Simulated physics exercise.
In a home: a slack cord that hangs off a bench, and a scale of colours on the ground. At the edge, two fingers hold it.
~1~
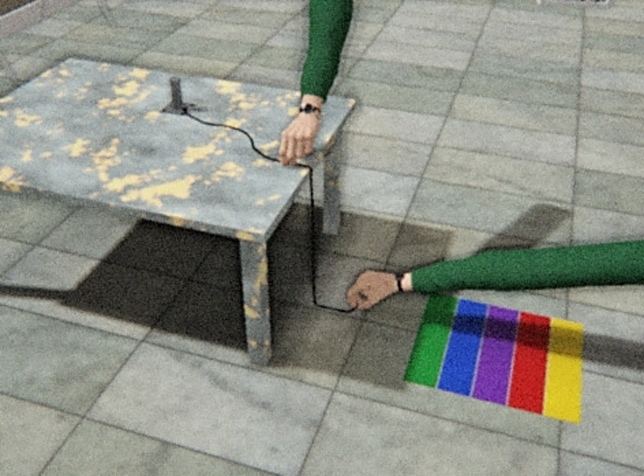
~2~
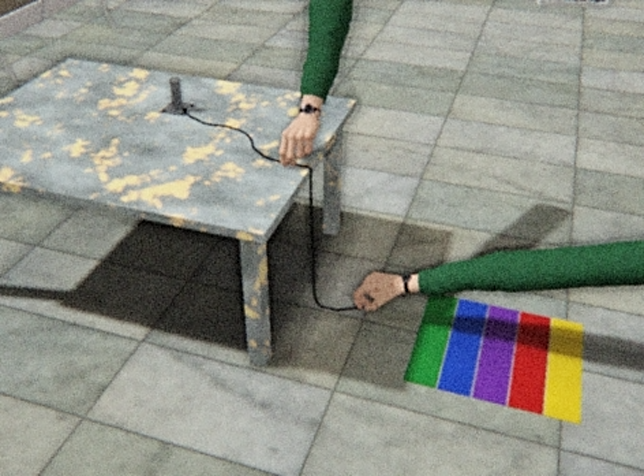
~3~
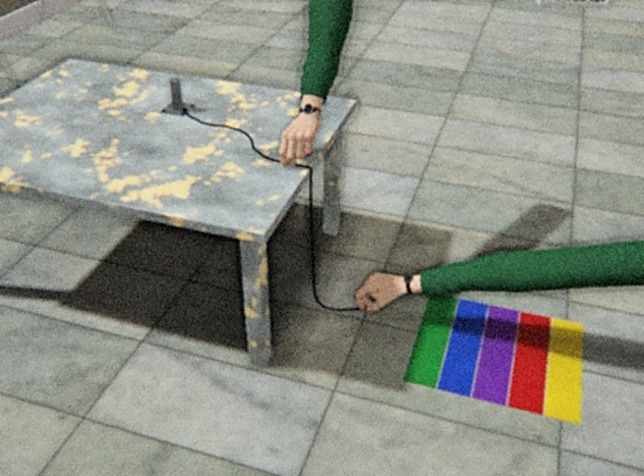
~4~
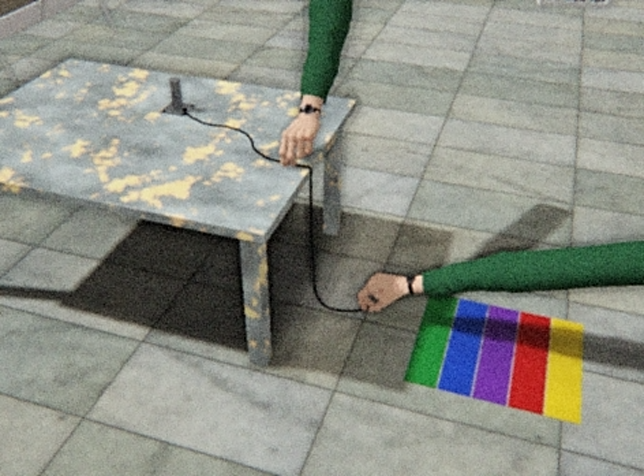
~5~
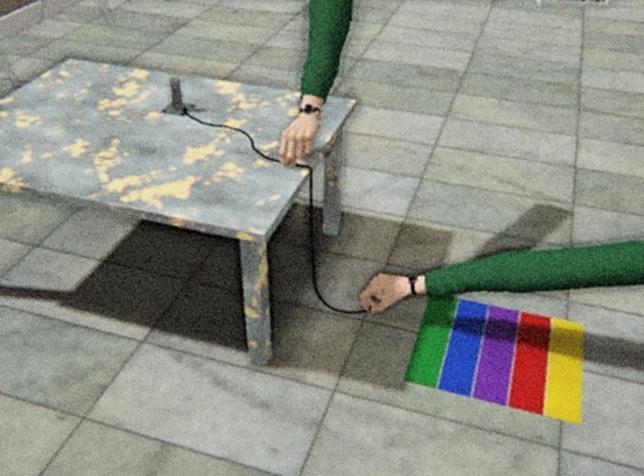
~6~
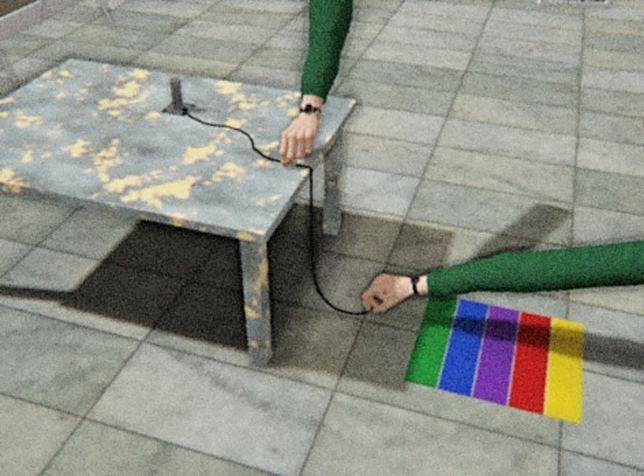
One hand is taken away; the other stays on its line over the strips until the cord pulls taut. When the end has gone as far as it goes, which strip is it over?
It is over the blue strip.
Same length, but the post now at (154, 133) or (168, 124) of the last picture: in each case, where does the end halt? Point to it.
In that order: (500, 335) and (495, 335).
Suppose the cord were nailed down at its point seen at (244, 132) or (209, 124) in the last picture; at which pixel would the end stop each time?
First try close to (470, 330), second close to (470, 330).
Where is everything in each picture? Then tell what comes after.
End (357, 305); green (424, 366); blue (457, 374); purple (492, 383); red (527, 391); yellow (563, 400), in the first picture.
End (364, 307); cord through (195, 119) (247, 134) (275, 160) (311, 195) (313, 248) (316, 300), in the second picture.
End (366, 308), in the third picture.
End (368, 308); cord through (195, 119) (247, 134) (275, 161) (311, 195) (312, 248) (319, 300), in the fourth picture.
End (370, 308), in the fifth picture.
End (372, 309); cord through (196, 119) (247, 134) (275, 160) (311, 195) (312, 248) (325, 300), in the sixth picture.
Soon after, end near (415, 318); short of the strips.
After that, end near (453, 327); over blue.
At the stop, end near (475, 332); over blue. The end stops over the blue strip.
